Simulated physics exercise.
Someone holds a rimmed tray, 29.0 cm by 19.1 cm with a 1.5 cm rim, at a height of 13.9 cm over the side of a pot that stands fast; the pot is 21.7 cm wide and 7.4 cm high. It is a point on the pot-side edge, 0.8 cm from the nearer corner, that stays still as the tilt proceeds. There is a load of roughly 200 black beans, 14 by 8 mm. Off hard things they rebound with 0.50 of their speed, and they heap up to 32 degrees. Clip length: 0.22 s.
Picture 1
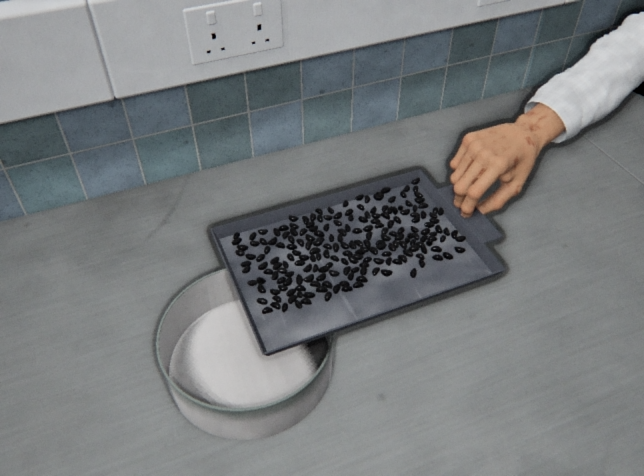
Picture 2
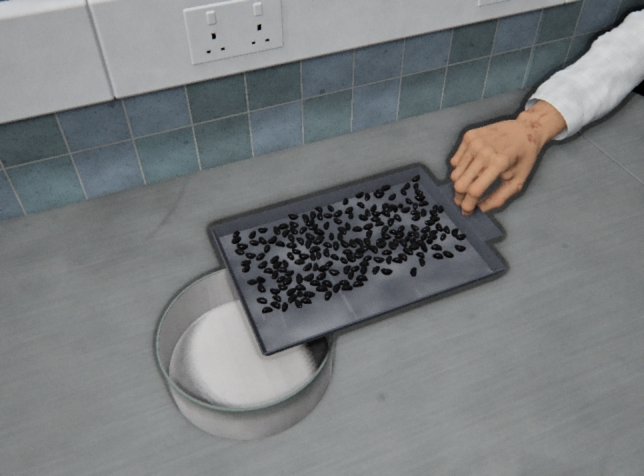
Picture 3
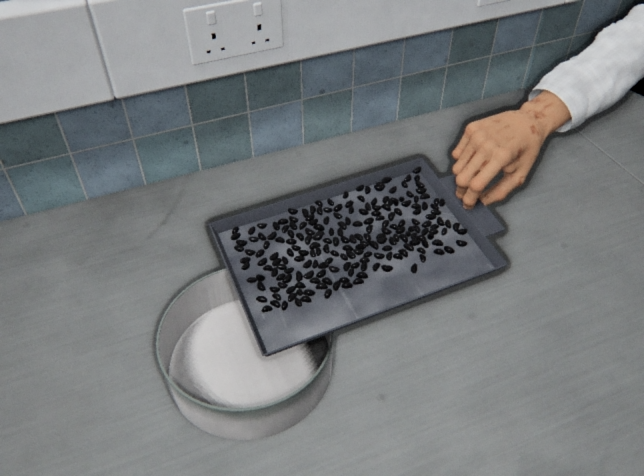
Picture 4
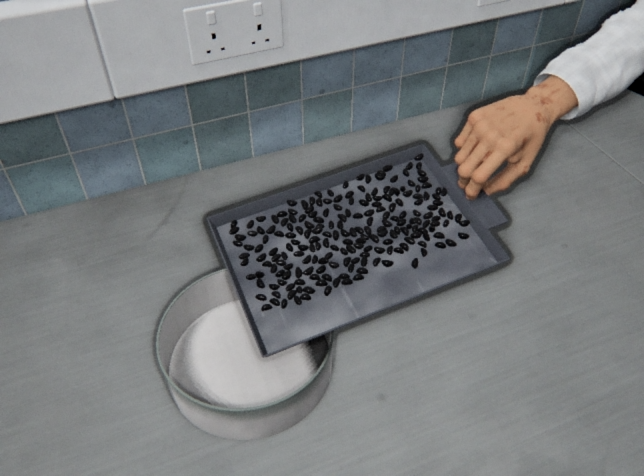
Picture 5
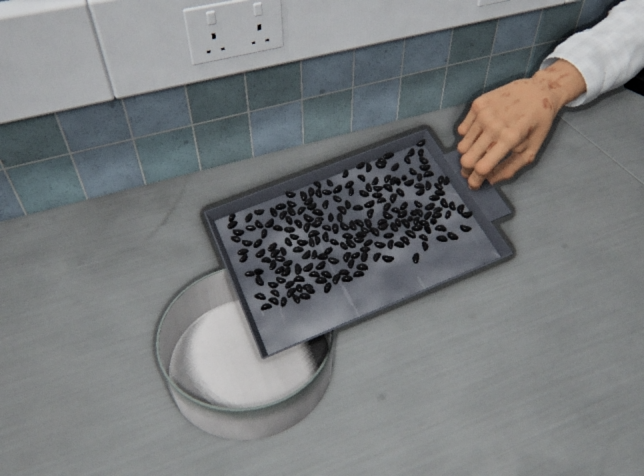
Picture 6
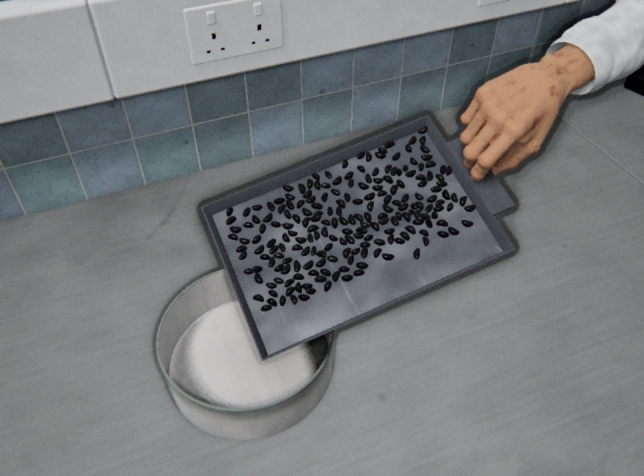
In the video, a hand in a white sleeve holds a dark rimmed tray of black beans partly over a round pot on a grey counter, then gradually raises its far side, tilting the tray while the pot stays still.
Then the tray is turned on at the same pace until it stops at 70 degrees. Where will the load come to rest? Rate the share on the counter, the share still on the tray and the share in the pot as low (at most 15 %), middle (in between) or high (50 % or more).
Counter - high; left on the tray - low; pot - low.
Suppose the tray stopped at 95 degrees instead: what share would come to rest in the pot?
Roughly 0 %.
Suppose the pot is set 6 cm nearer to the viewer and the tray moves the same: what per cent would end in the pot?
Then about 70 per cent.
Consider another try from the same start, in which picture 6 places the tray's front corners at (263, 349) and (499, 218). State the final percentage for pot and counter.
In the pot: 75 per cent; on the counter: 20 per cent.
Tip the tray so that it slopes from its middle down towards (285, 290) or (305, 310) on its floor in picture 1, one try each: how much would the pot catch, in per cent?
That would be close to 60 per cent and then close to 20 per cent.
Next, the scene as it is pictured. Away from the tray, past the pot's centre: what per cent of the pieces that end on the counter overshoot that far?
Estimate: Roughly 80 per cent of the pieces.
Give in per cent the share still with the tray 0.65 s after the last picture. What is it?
Estimate: Near 5 in a hundred.
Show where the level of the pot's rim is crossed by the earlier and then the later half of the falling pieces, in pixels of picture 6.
The first half passes near (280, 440) and the second half near (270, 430).
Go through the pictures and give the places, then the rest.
The first picture shows tray tilt 0 degrees, front corners at (267, 347) and (497, 267); middle of the pieces at (352, 246); pot at (246, 330).
The second picture shows tray tilt 1 degrees, front corners at (267, 347) and (498, 266); middle of the pieces at (352, 244).
The third picture shows tray tilt 4 degrees, front corners at (267, 348) and (499, 262), lowest corner left front; middle of the pieces at (353, 240).
The fourth picture shows tray tilt 9 degrees, front corners at (266, 349) and (502, 256), lowest corner left front; middle of the pieces at (353, 233).
The fifth picture shows tray tilt 14 degrees, front corners at (266, 351) and (504, 251), lowest corner left front; middle of the pieces at (353, 226).
The sixth picture shows tray tilt 19 degrees, front corners at (266, 352) and (507, 246), lowest corner left front; middle of the pieces at (352, 220); pot at (246, 330).
Then, 0.22 s after the last picture, tilt 45 degrees; the tray holds 100 %, the pot 0 %.
Then, 0.37 s after the last picture, tilt 62 degrees; the tray holds 90 %, the pot 0 %.
Then, 0.65 s after the last picture, tilt 70 degrees; the tray holds 5 %, the pot 0 %.
In the end, counter 100 %, tray 0 %, pot 0 %.
